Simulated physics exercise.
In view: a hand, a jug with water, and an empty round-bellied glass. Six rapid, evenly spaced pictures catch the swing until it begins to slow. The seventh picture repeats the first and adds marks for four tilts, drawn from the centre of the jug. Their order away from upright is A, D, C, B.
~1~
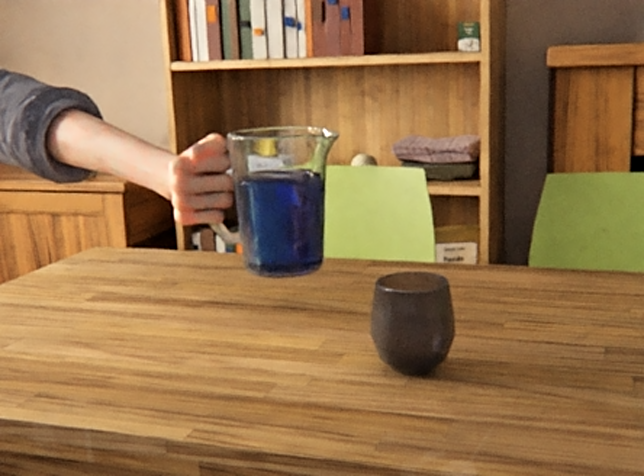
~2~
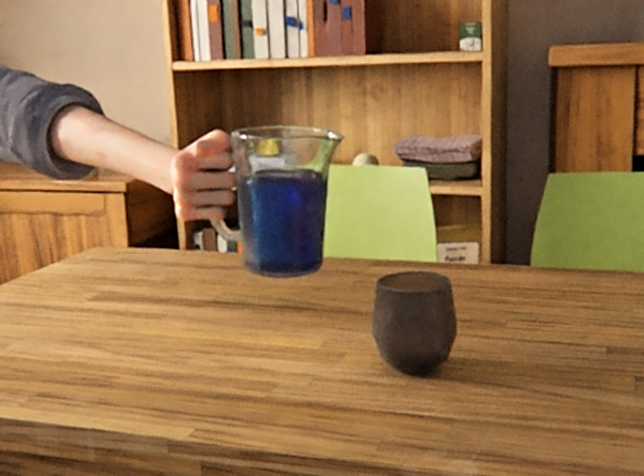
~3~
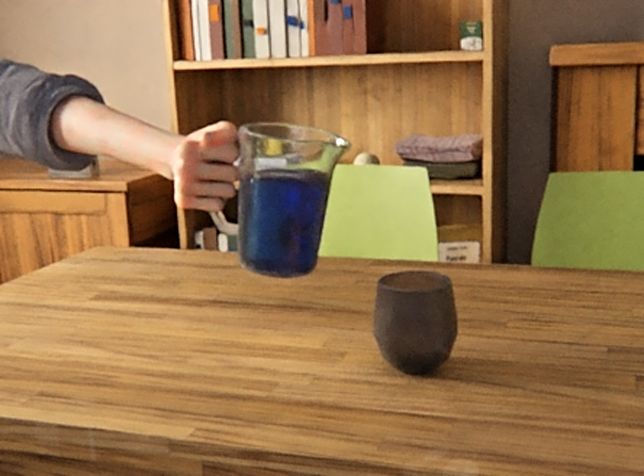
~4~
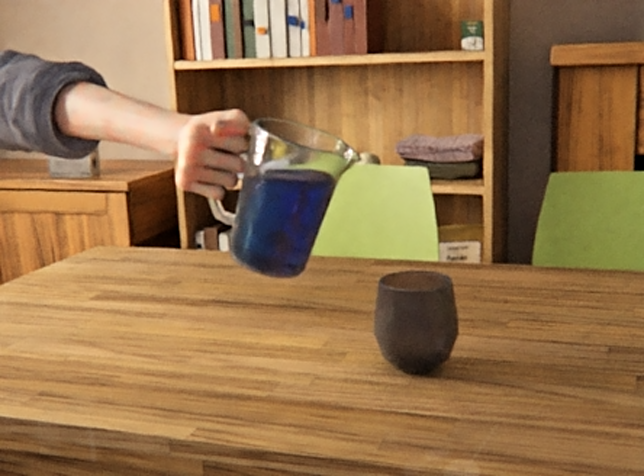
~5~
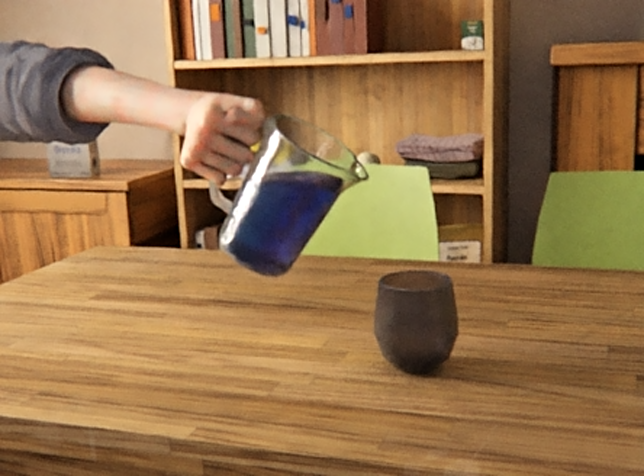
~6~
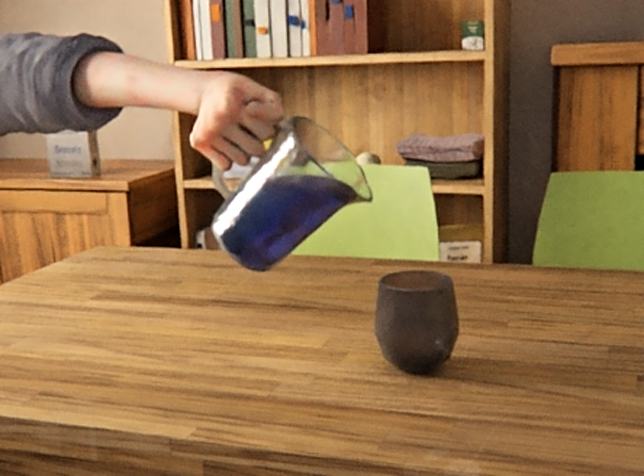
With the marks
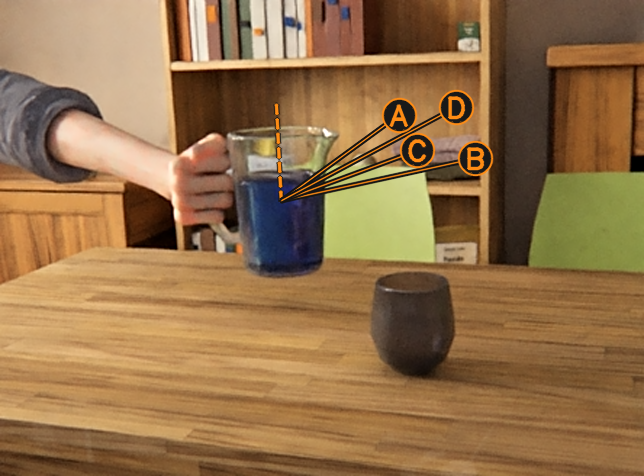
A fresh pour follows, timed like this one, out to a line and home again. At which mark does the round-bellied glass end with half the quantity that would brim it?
Take C.
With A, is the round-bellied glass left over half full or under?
Under half.
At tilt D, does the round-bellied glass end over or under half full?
Under.
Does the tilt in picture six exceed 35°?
Yes.
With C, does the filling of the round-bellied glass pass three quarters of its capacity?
No, it does not.
On the marked copy, A at (385, 124); B at (458, 162); C at (401, 156); D at (441, 115).
If A is chosen, the round-bellied glass ends with about 20 % of what it can hold.
If B is chosen, the round-bellied glass ends with about 68 % of what it can hold; 3 % of the water is spilt.
If C is chosen, the round-bellied glass ends with about 51 % of what it can hold.
If D is chosen, the round-bellied glass ends with about 33 % of what it can hold.
